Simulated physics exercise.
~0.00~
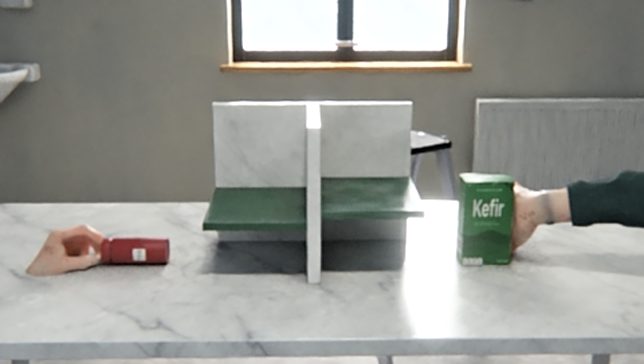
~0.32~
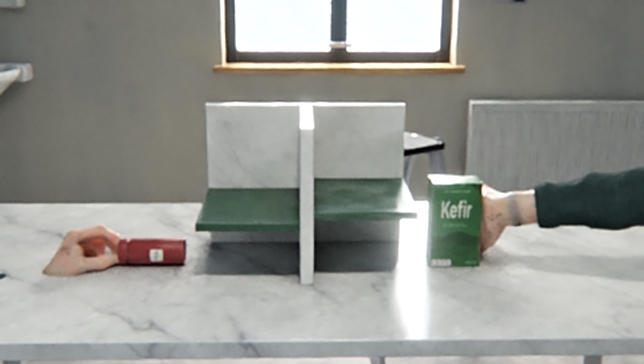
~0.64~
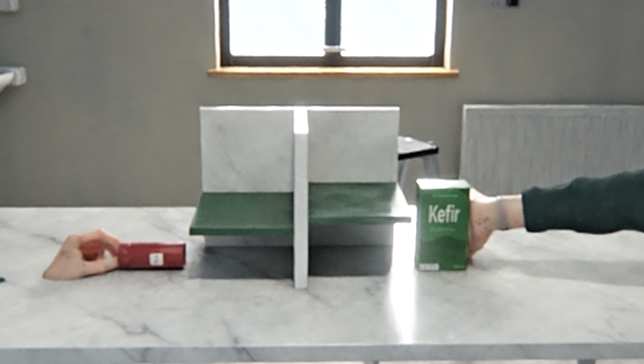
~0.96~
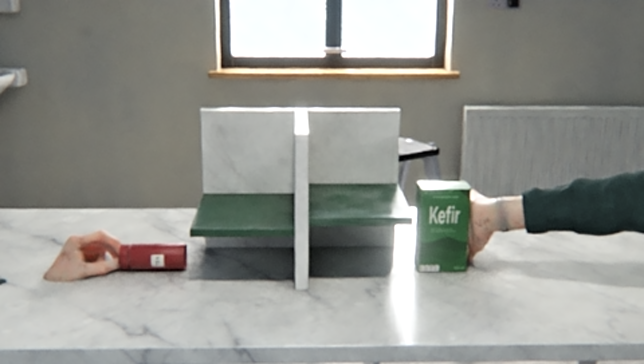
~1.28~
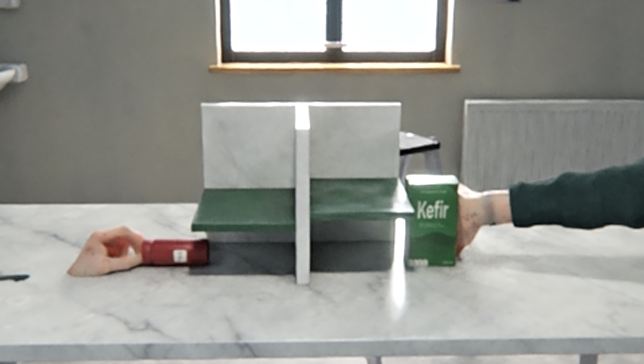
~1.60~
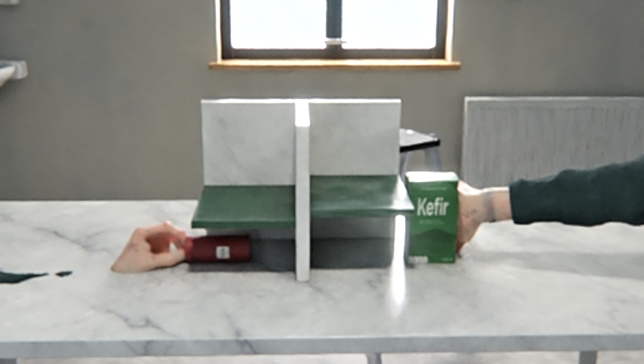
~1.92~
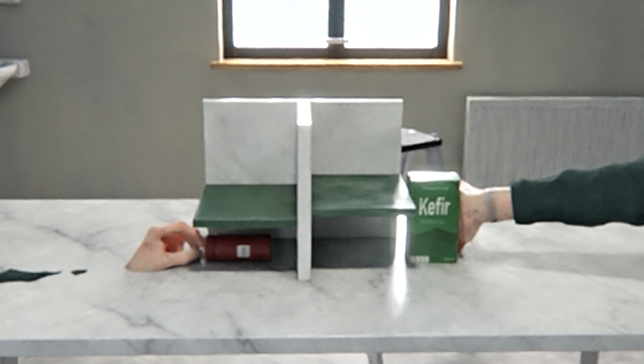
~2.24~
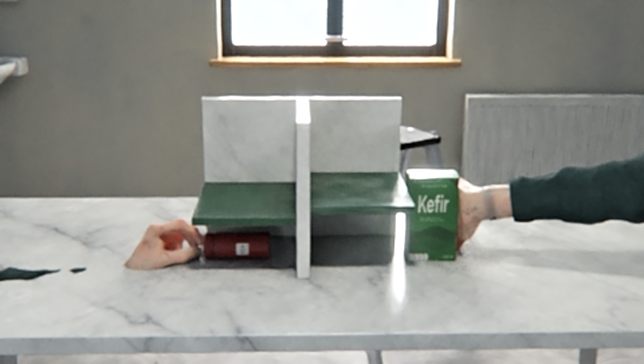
A red shaker lying on its side and an upright green Kefir carton were pushed by hands from opposite sides toward a divided stand's green shelves; the shaker slid underneath on the left, while the carton stopped at the right shelf's edge.
